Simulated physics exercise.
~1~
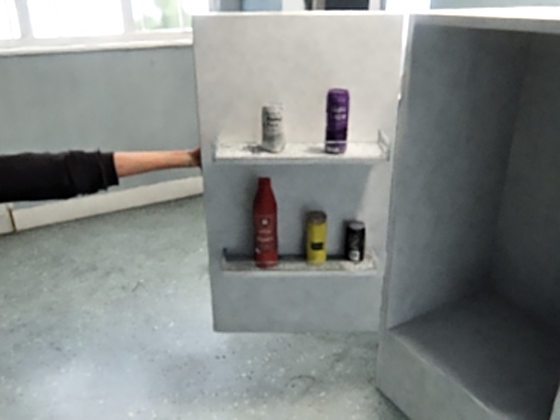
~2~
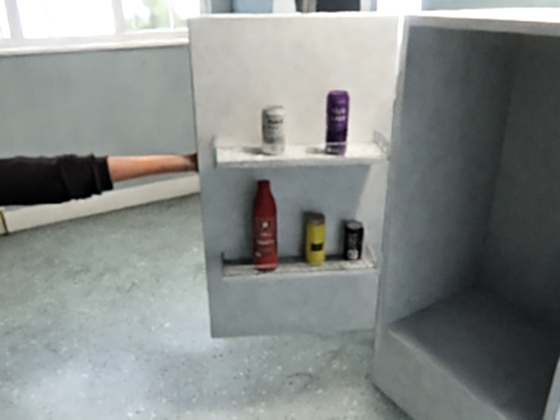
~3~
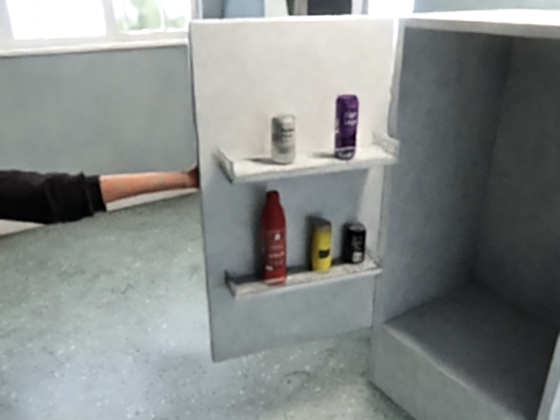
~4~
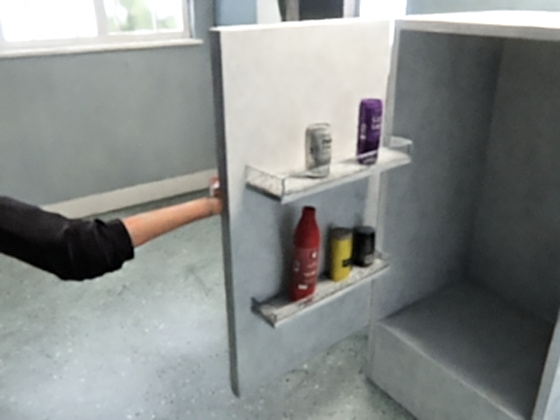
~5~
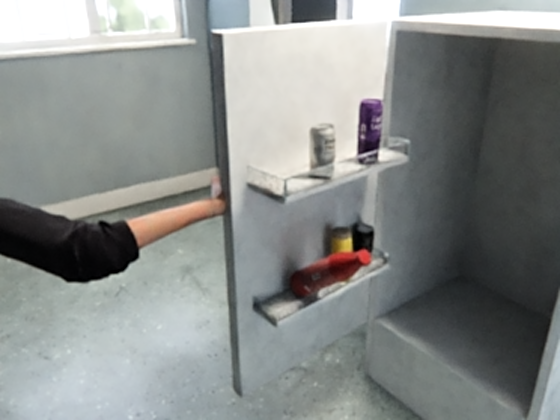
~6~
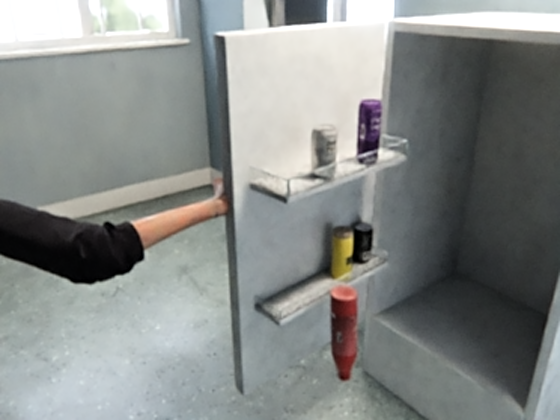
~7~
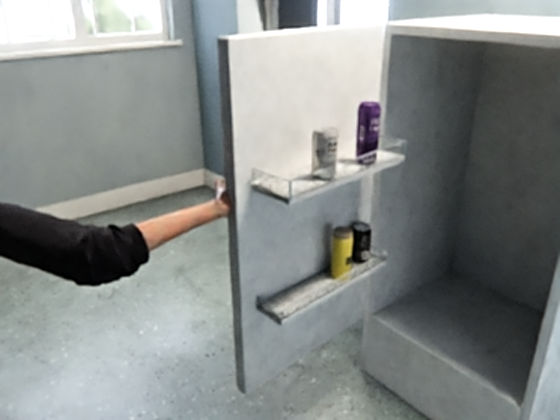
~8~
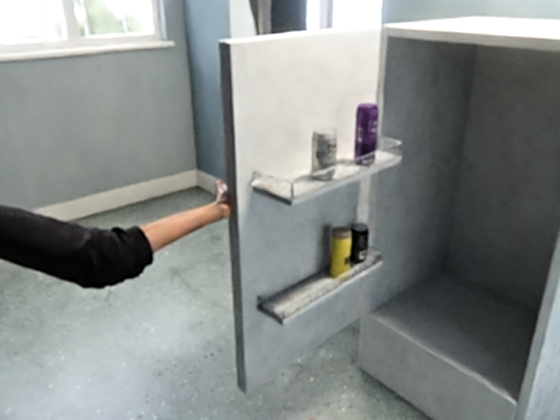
A cooler door with cans and bottles on two racks was pushed partway towards shut by a hand, and when it stopped, the red bottle tipped over, fell off the lower rack and dropped out of sight, while the other four stayed standing.
